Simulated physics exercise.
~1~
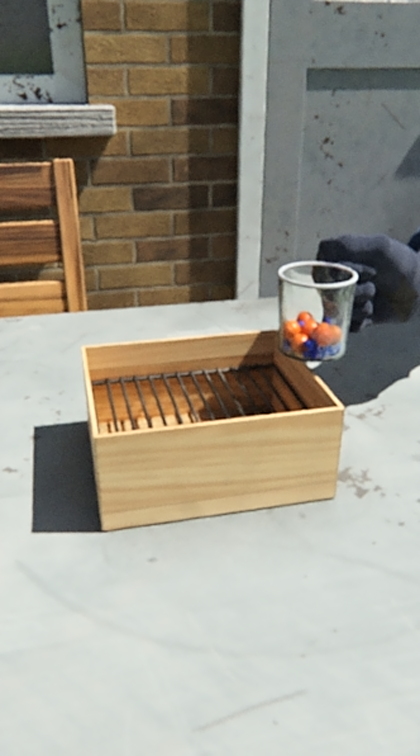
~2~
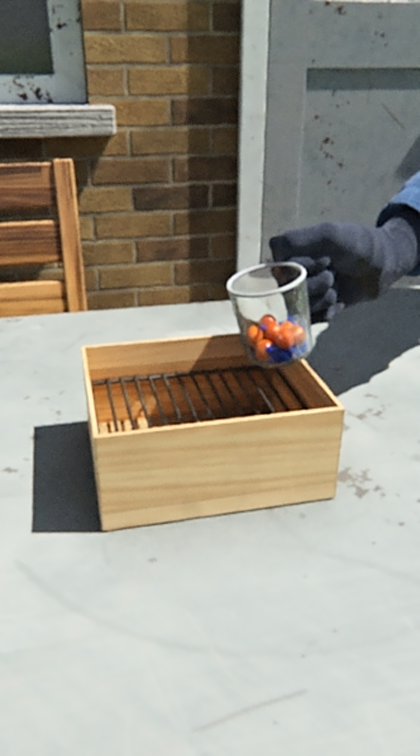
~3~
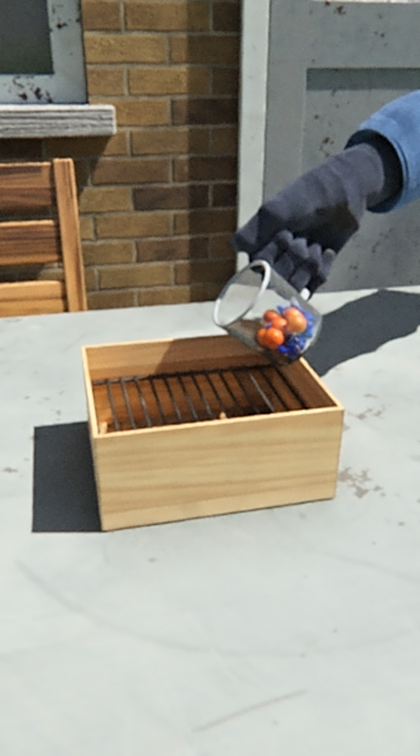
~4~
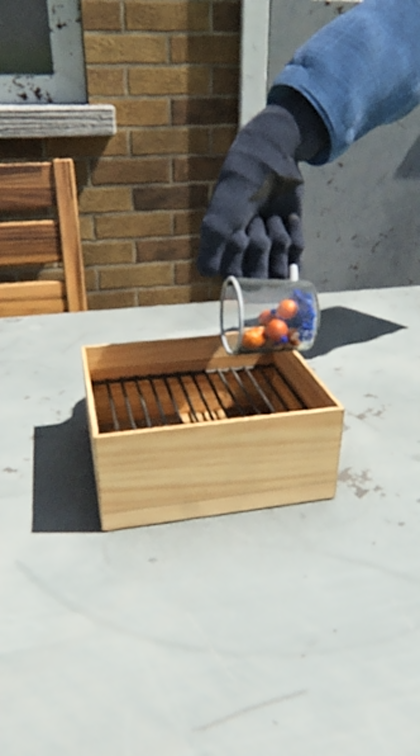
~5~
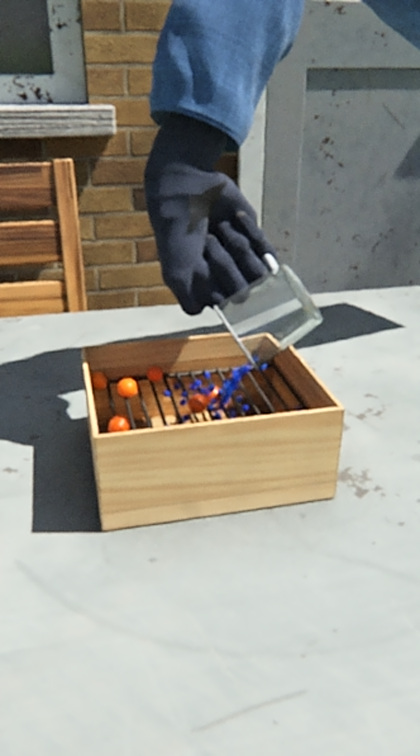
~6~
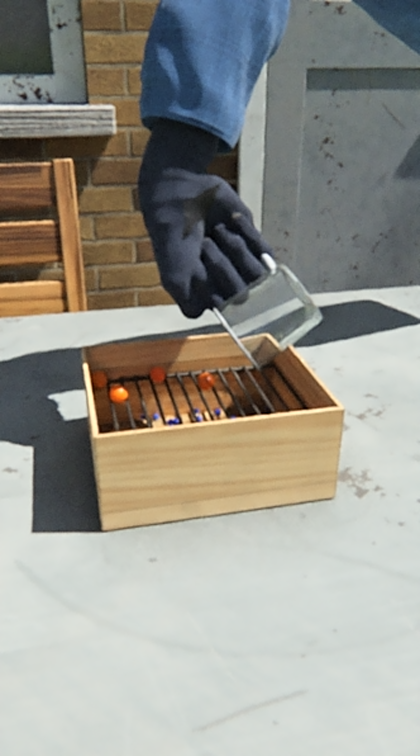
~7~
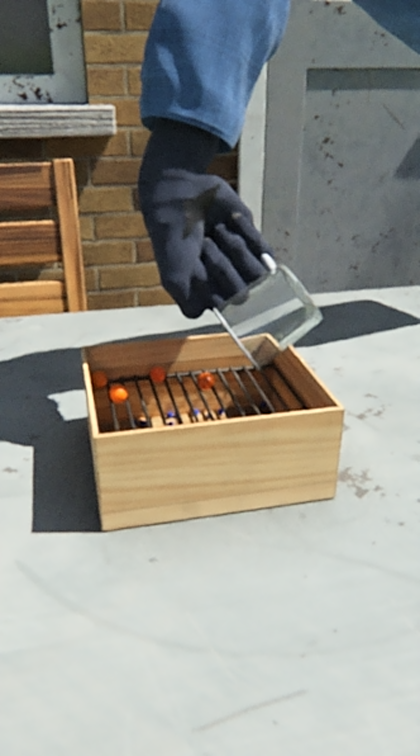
Over a wooden box, a gloved hand empties a cup; blue bits fall through wires, orange balls stay.
